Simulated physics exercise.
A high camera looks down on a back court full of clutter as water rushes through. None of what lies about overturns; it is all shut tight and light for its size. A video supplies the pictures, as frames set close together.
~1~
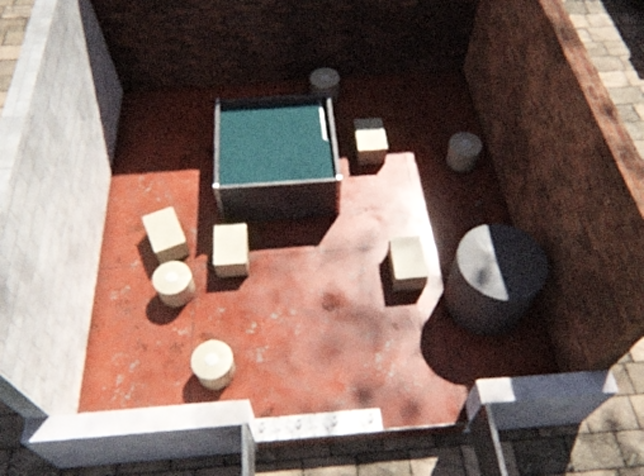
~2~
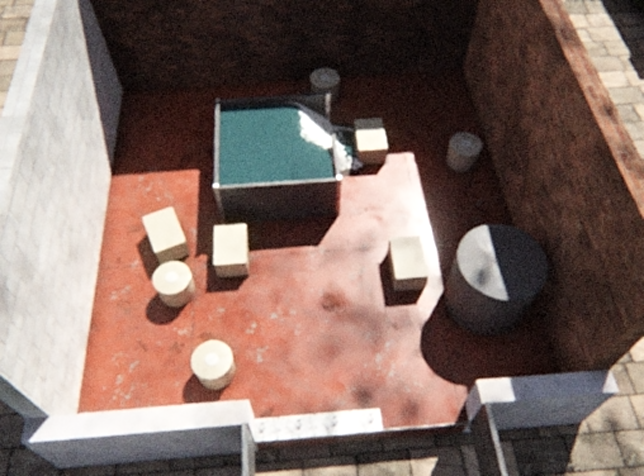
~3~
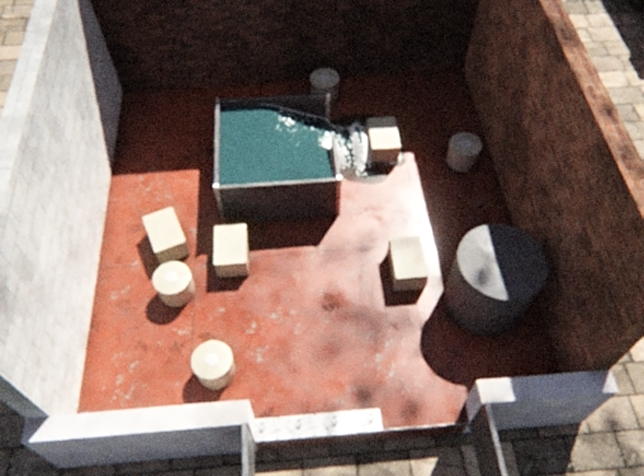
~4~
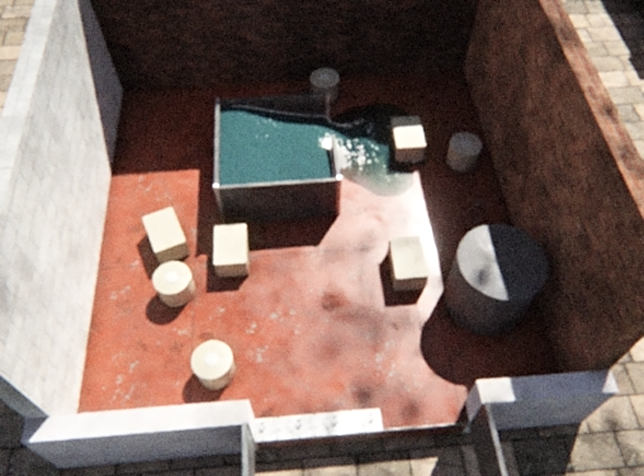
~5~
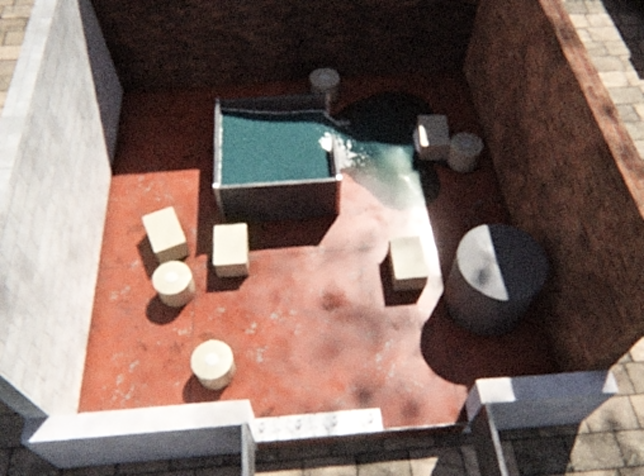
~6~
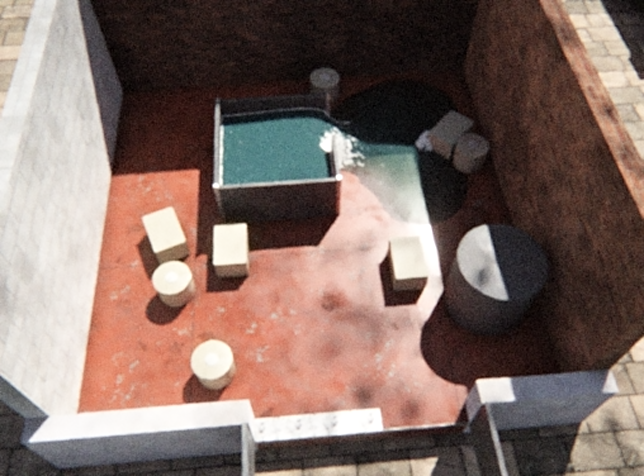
Walled courtyard with red floor, water pouring from a tank's right side, pushing a pale crate rightward against a small tub.
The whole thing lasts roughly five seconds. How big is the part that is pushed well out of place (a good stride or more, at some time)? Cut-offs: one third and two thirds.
Between one third and two thirds.
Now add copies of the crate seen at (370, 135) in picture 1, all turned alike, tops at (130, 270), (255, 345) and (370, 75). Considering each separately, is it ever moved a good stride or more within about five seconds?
Twin one: Barely shifts; twin two: Barely shifts; twin three: Slides well clear.
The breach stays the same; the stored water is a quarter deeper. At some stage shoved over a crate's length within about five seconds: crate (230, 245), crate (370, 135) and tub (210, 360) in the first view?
One after the other: Short of that, yes, no.
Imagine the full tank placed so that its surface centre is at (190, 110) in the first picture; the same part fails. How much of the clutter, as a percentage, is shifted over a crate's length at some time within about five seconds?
Something like 50 in a hundred.
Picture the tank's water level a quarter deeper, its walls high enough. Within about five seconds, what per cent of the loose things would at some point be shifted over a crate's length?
Roughly 50 %.
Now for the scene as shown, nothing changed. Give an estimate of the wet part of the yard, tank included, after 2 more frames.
About 30 percent.
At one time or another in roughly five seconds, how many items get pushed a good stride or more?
It comes out at 4.
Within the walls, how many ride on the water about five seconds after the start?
Total: 1.
A moment on, 1 of 8 are well off their spots; 0 afloat.
Next, 2 of 8 are well off their spots; 2 afloat.
Later, 2 of 8 are well off their spots; 1 afloat.
In the end, 4 of 8 are well off their spots, and 4 have been at some point; 1 afloat.
